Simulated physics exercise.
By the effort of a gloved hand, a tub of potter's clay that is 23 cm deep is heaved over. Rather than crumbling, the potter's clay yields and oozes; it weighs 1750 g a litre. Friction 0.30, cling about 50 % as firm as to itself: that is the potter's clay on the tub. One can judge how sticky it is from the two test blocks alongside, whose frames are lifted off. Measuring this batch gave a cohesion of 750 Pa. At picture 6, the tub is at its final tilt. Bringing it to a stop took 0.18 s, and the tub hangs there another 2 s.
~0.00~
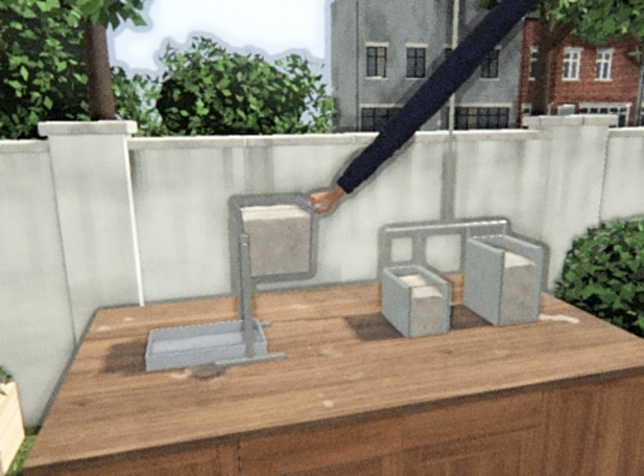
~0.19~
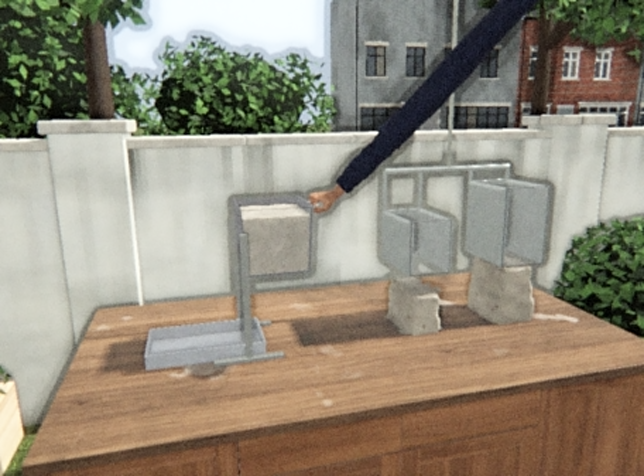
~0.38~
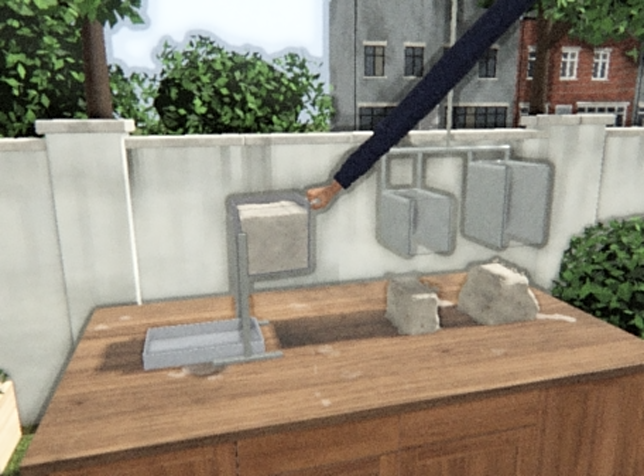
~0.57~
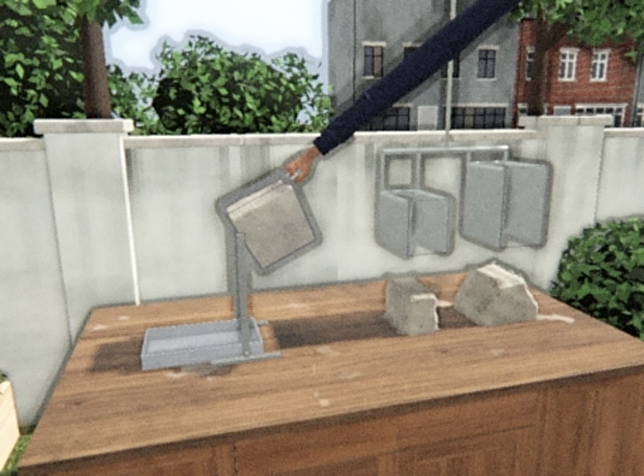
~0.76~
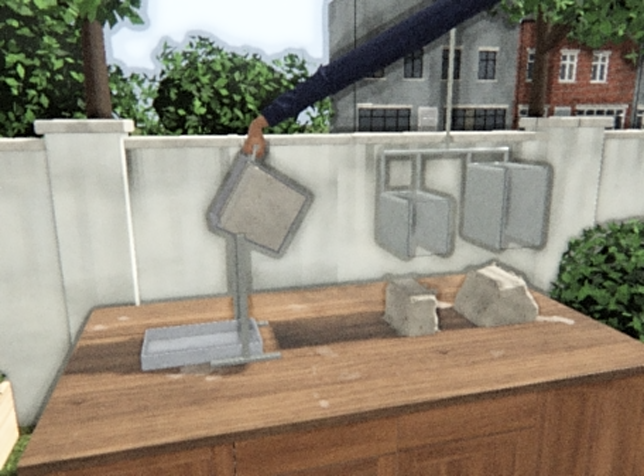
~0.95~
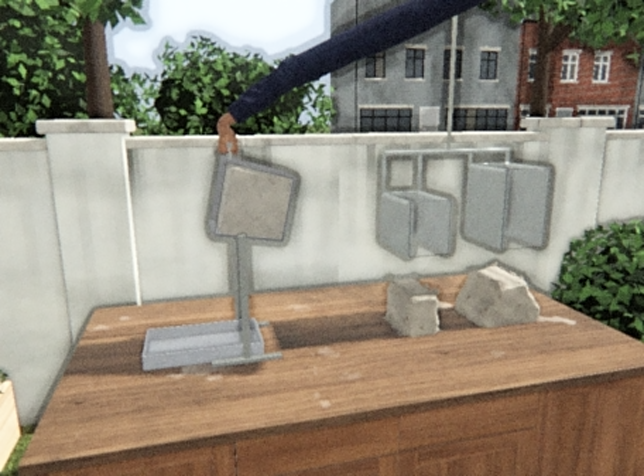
On an outdoor table, casings rise off two sagging blocks, then a hand tilts a tub.
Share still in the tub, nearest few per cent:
100 %.
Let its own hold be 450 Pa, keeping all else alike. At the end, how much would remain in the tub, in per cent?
Around 70 per cent.
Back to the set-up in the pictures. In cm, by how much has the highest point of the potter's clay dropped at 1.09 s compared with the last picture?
Roughly 0 cm.
After 1.09 s, the tub is at 78 degrees and holds 100 %.
After 1.26 s, the tub is at 78 degrees and holds 100 %.
After 1.43 s, the tub is at 78 degrees and holds 100 %.
After 1.60 s, the tub is at 78 degrees and holds 100 %.
After 2.95 s, the tub is at 78 degrees and holds 100 %.
